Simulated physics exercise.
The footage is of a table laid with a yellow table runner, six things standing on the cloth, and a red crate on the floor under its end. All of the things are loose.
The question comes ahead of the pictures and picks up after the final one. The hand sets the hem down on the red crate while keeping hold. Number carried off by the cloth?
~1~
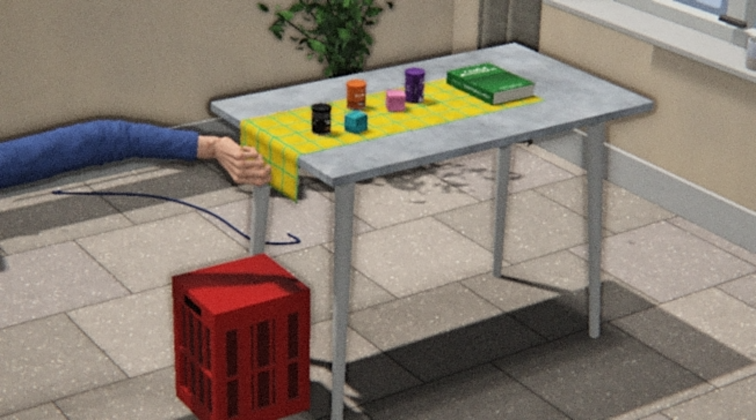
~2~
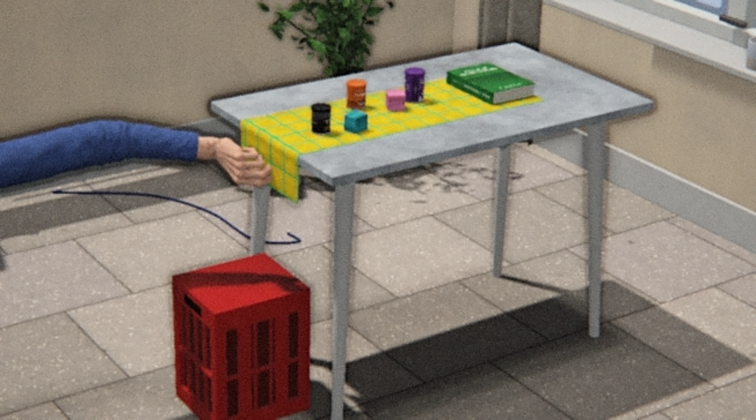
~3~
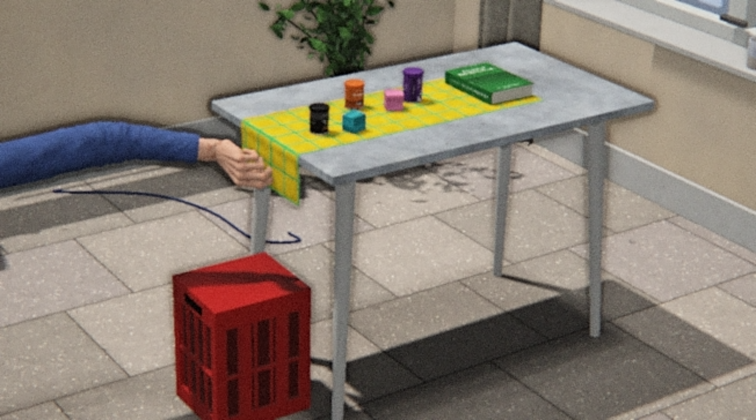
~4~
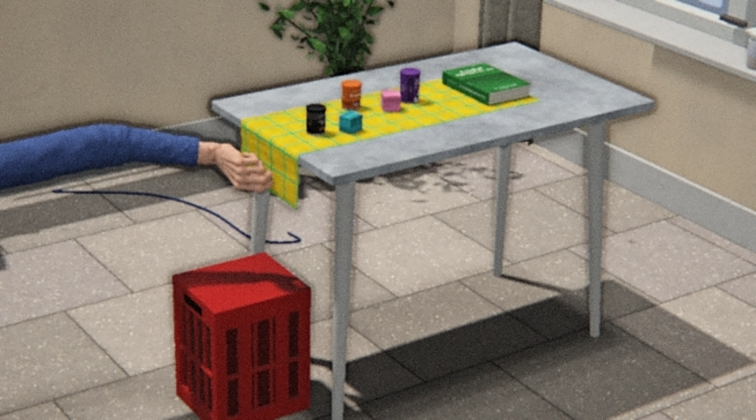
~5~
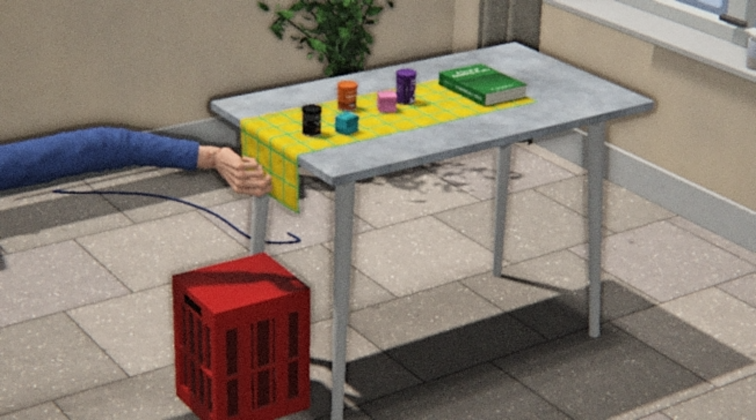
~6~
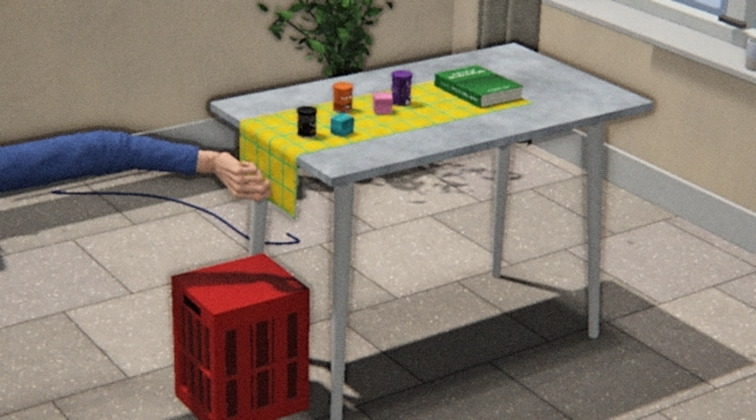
The number of things lost will likely be two.
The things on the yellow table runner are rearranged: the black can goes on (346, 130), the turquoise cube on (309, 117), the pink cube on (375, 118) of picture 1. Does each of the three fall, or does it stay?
The black can goes over, the turquoise cube falls, the pink cube survives.
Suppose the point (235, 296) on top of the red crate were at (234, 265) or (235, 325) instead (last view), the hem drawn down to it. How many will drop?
First height: 1; second height: 3.
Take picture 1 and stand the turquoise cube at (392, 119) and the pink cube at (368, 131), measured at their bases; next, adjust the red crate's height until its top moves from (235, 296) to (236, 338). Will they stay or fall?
The turquoise cube drops off, the pink cube comes down.
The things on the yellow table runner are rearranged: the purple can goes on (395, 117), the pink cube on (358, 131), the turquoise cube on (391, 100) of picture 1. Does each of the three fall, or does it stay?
The purple can stays put, the pink cube ends up off, the turquoise cube stays put.
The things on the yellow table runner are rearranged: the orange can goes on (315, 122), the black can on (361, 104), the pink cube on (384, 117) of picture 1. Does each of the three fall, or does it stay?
Outcome: Orange can falls away, black can stays, pink cube stays.
A little later, hem near (267, 221); all still up.
Next, hem near (266, 255); black can gone.
Later still, hem on the crate; black can and turquoise cube gone.
When it is over, hem on the crate; black can and turquoise cube gone. It carries off two.
